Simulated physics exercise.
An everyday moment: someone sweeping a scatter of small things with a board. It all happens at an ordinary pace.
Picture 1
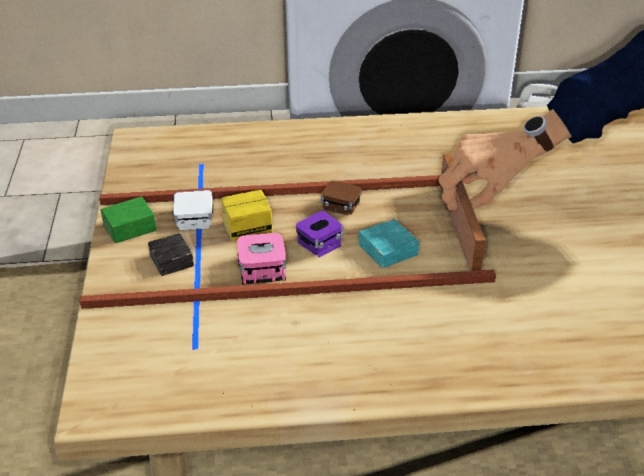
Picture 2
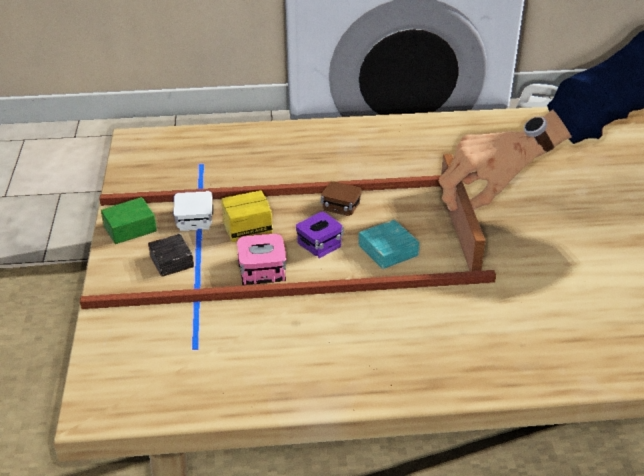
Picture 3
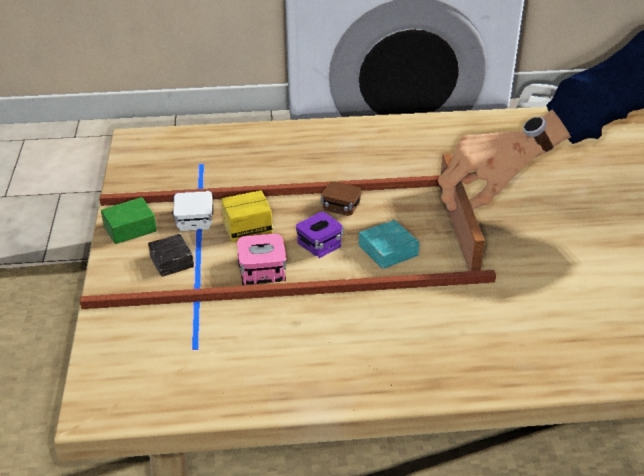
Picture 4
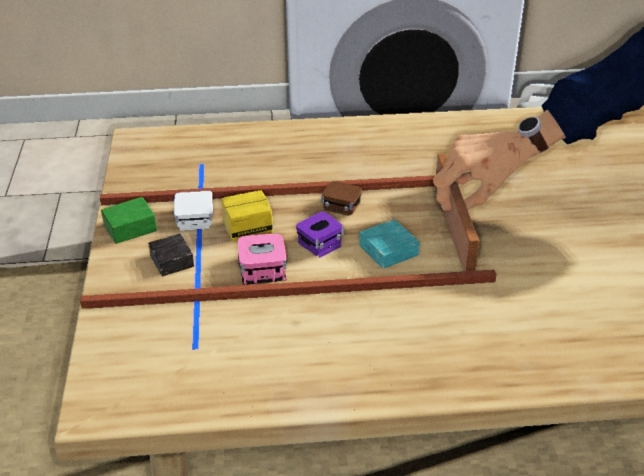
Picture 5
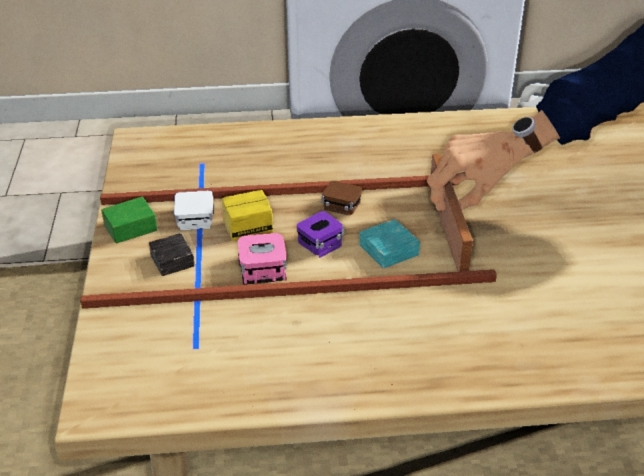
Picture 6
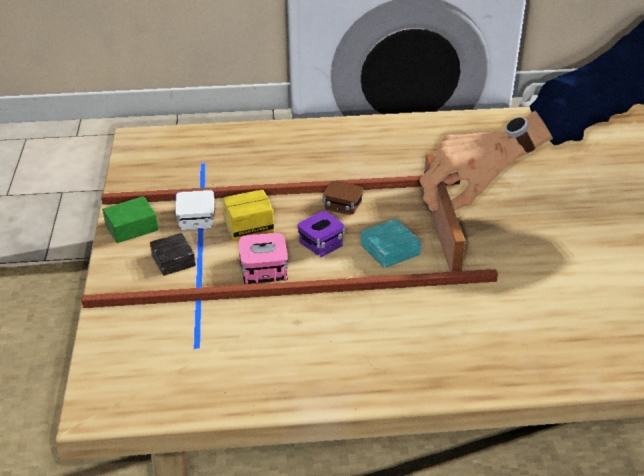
A hand with a dark sleeve and a wristwatch holds a wooden board upright, then slides it slightly left between two reddish-brown rails on a pale wooden table, seen from above at an angle. Green and black blocks sit left, a white case on blue tape, then yellow, pink, purple, brown and turquoise items. They stay put, untouched by the board, and the view stays practically still.
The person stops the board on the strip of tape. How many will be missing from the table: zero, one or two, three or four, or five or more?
The number that fall off is one or two.
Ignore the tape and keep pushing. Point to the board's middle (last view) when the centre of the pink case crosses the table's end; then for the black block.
At (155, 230) for the pink case; at (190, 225) for the black block.
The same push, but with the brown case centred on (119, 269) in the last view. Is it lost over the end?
From there it comes down.
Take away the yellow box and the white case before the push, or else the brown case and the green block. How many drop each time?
First 0, then 0.
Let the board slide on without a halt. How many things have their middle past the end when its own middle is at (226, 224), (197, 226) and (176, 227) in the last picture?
Past the end: 1, 1 and 3.
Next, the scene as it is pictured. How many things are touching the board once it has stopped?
In contact: 2.
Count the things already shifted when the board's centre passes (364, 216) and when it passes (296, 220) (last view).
First 3, then 5.
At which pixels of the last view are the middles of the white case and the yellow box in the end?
The white case at (106, 215), the yellow box at (145, 212).
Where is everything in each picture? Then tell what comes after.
Green block (129, 220); black block (171, 254); white case (194, 211); board (461, 211); tape (199, 244), in the first frame.
Black block (171, 255); turquoise block (389, 244), in the second frame.
White case (194, 211); board (460, 211), in the third frame.
Green block (129, 220); brown case (342, 200), in the fourth frame.
Black block (172, 254); purple case (320, 235), in the fifth frame.
Green block (130, 220); black block (173, 254); white case (196, 210); board (443, 212); tape (200, 244), in the sixth frame.
Soon after, none off yet; green block at rest near (130, 220); black block at rest near (173, 254); white case at rest near (196, 210).
Then, none off yet; green block moved about its own width near (98, 221); black block moved about its own width near (138, 254); white case moved about its own width near (140, 214).
At rest, the number that fall off is one or two; fallen, green block.
